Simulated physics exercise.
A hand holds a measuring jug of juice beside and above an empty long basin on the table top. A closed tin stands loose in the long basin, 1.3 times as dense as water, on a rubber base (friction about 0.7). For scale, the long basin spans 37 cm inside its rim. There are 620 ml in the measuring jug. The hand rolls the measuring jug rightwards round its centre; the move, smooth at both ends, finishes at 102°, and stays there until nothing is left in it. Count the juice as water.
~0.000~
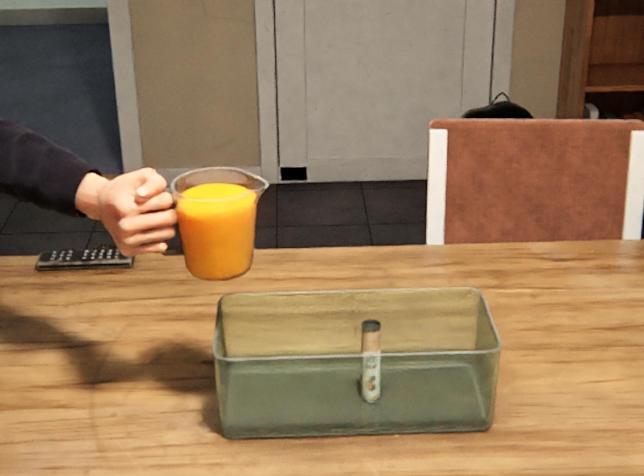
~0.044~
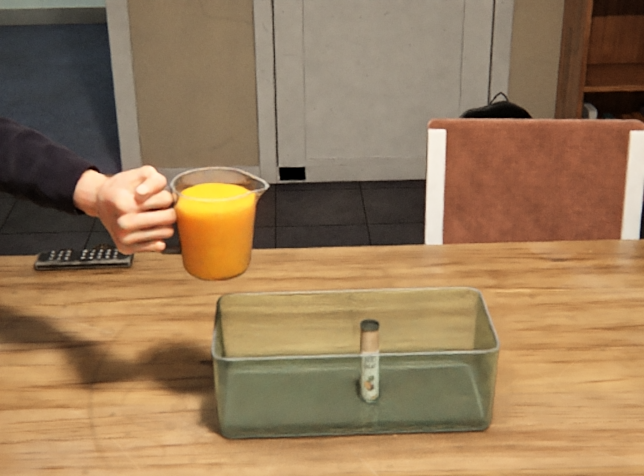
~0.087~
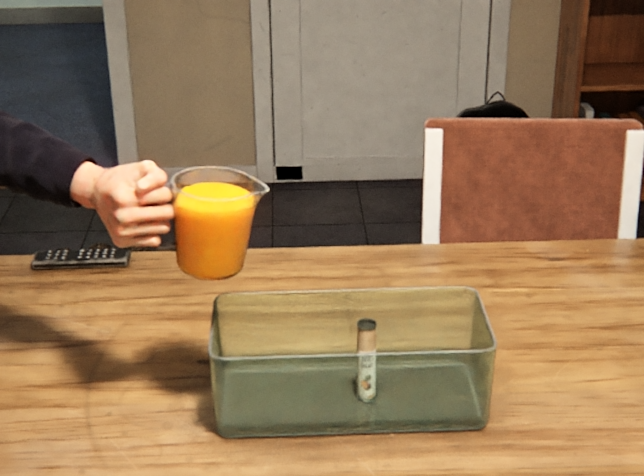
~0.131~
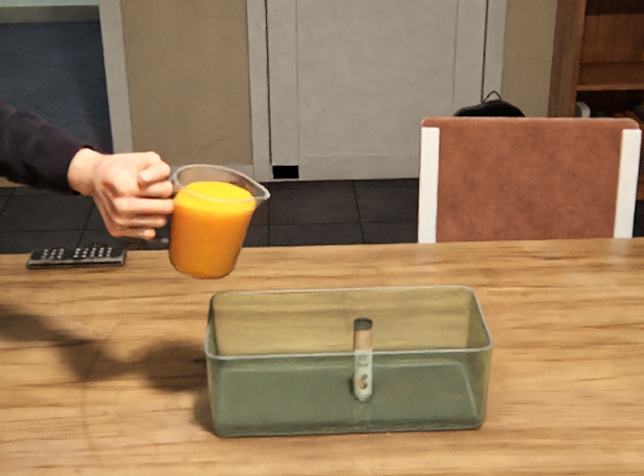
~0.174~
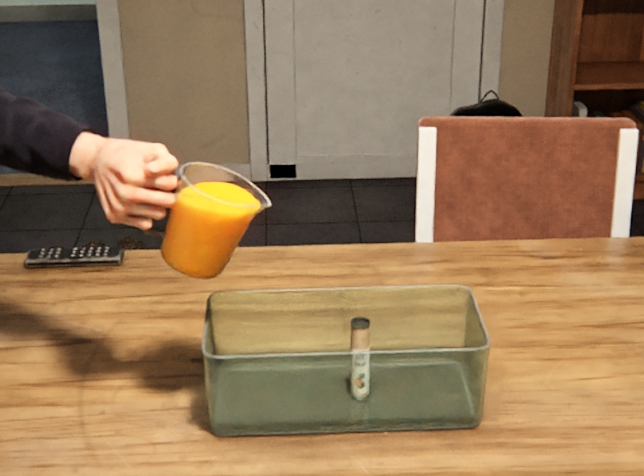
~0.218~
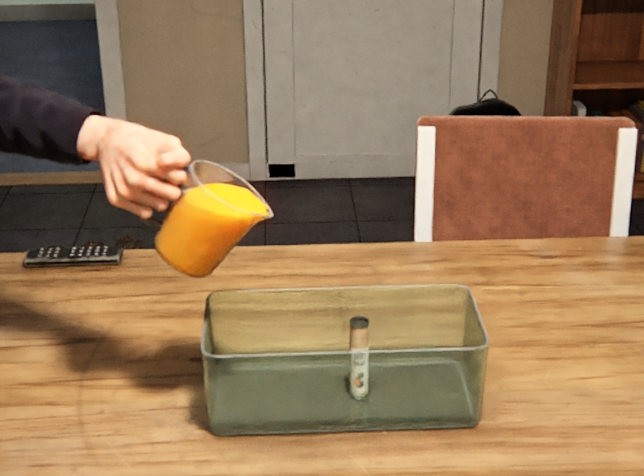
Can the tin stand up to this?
The tin stays up.
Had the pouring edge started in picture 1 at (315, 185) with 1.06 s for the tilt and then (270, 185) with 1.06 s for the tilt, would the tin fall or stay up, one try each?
First it topples; then it stays up.
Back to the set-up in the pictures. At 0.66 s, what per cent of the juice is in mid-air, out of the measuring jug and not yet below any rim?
Near 16 in a hundred.
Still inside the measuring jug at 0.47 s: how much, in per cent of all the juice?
Near 52 in a hundred.
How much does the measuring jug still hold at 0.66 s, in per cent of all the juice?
Near 14 in a hundred.
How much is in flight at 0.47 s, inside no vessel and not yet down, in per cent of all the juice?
About 30 per cent.
After 0.47 s the tilt is 96° and 53 per cent is still to pour; the tin stands where it began.
After 0.66 s the tilt is 102° and 13 per cent is still to pour; the tin stands where it began.
After 0.85 s the tilt is 102° and 2 per cent is still to pour; the tin stands where it began.
After 1.06 s the tilt is 102° and 0 per cent is still to pour; the tin stands where it began.
In the end the tin stands where it began.
